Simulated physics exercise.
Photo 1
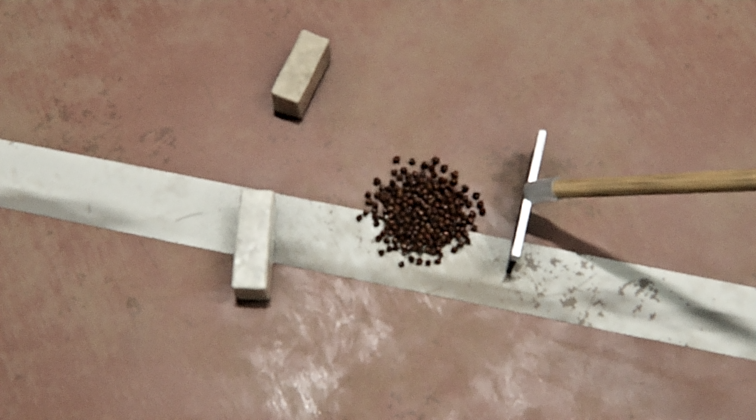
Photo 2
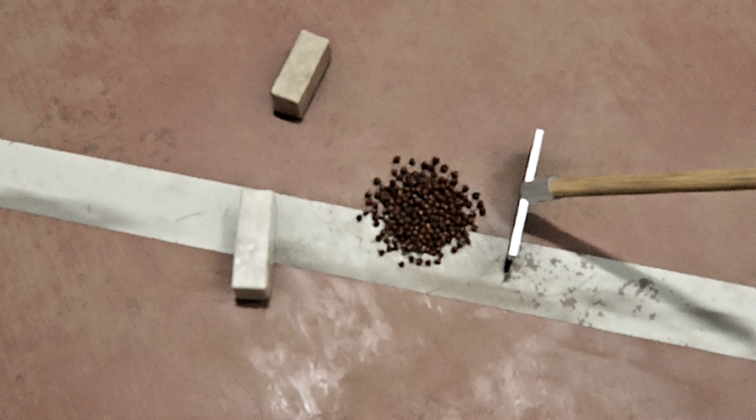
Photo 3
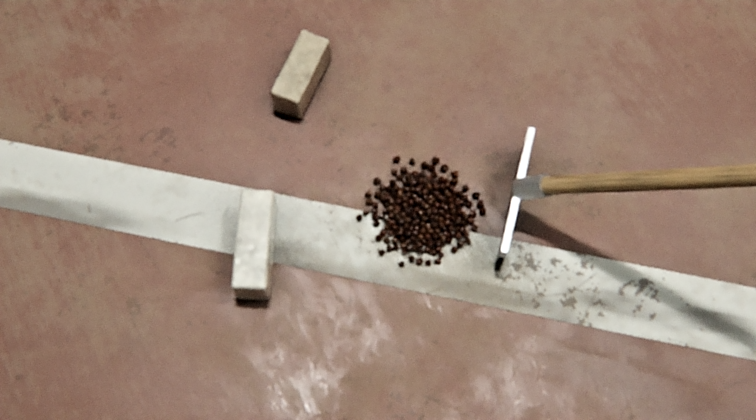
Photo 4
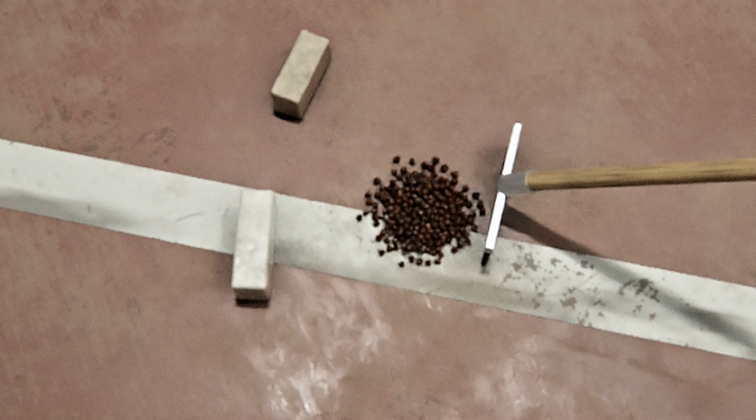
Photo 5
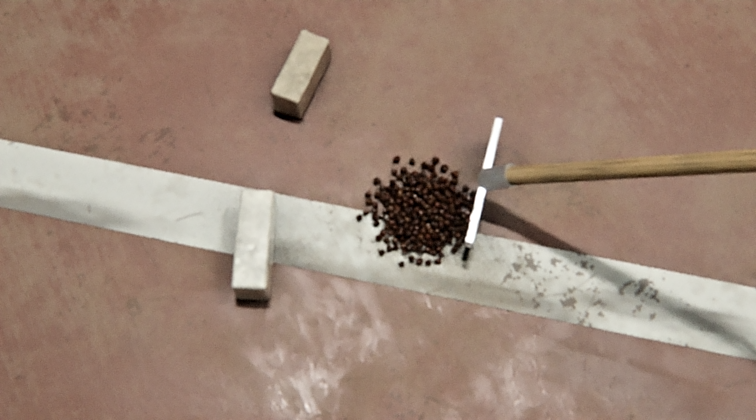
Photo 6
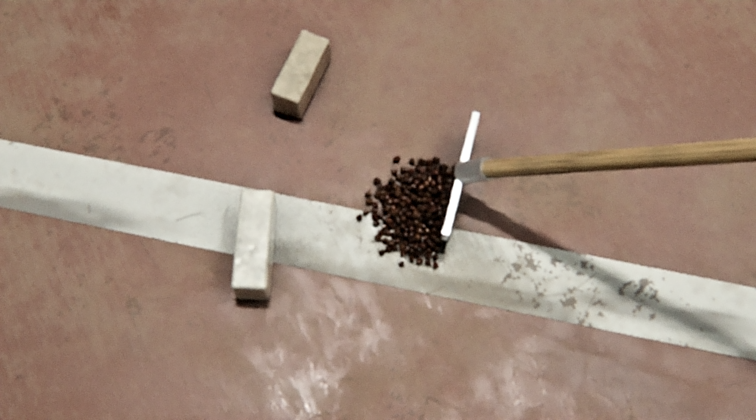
A wooden-handled squeegee slides left across the floor and pushes into small dark beans.
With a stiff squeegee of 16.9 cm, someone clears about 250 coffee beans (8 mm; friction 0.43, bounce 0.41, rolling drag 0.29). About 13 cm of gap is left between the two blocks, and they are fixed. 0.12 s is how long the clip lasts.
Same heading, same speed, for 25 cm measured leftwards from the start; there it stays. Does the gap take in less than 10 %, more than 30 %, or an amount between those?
It takes in more than 30 %.
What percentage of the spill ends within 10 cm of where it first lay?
Estimate: About 5 percent.
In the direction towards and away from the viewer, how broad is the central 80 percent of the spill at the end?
Estimate: Close to 20 cm.
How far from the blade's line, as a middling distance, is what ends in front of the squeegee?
Around 9 cm from the line.
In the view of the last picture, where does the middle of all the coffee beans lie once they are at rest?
Around pixel (275, 169).
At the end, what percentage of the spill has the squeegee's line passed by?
I'd say some 10 per cent.
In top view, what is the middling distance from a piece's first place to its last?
I'd guess near 22 cm, give or take.
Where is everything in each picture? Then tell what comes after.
In the first picture, squeegee from (515, 256) to (541, 138); moved 0.0 cm; 0 pieces shifted; middle of the spill at (426, 207); block at (253, 238); block at (300, 65).
In the second picture, squeegee from (512, 255) to (538, 137); moved 0.3 cm; 0 pieces shifted; middle of the spill at (426, 207).
In the third picture, squeegee from (503, 253) to (530, 134); moved 1.4 cm; 0 pieces shifted; middle of the spill at (426, 207).
In the fourth picture, squeegee from (489, 249) to (516, 131); moved 3.1 cm; 0 pieces shifted; middle of the spill at (426, 207).
In the fifth picture, squeegee from (469, 243) to (497, 125); moved 5.6 cm; 6 pieces shifted; middle of the spill at (426, 207).
In the sixth picture, squeegee from (446, 236) to (475, 119); moved 8.5 cm; 182 pieces shifted; middle of the spill at (419, 200); block at (253, 238); block at (300, 65).
Then, 0.14 s after the last picture, squeegee 24 cm from its start, spill 23 cm wide; held up before the blocks 100 %.
Then, 0.27 s after the last picture, squeegee 25 cm from its start, spill 26 cm wide; in or through the gap 50 %, round the near block 5 %, held up before the blocks 50 %.
Then, 0.39 s after the last picture, squeegee 25 cm from its start, spill 27 cm wide; in or through the gap 50 %, round the near block 5 %, held up before the blocks 45 %.
In the end, in or through the gap 50 %, round the near block 5 %, round the far block 0 %, held up before the blocks 45 %.
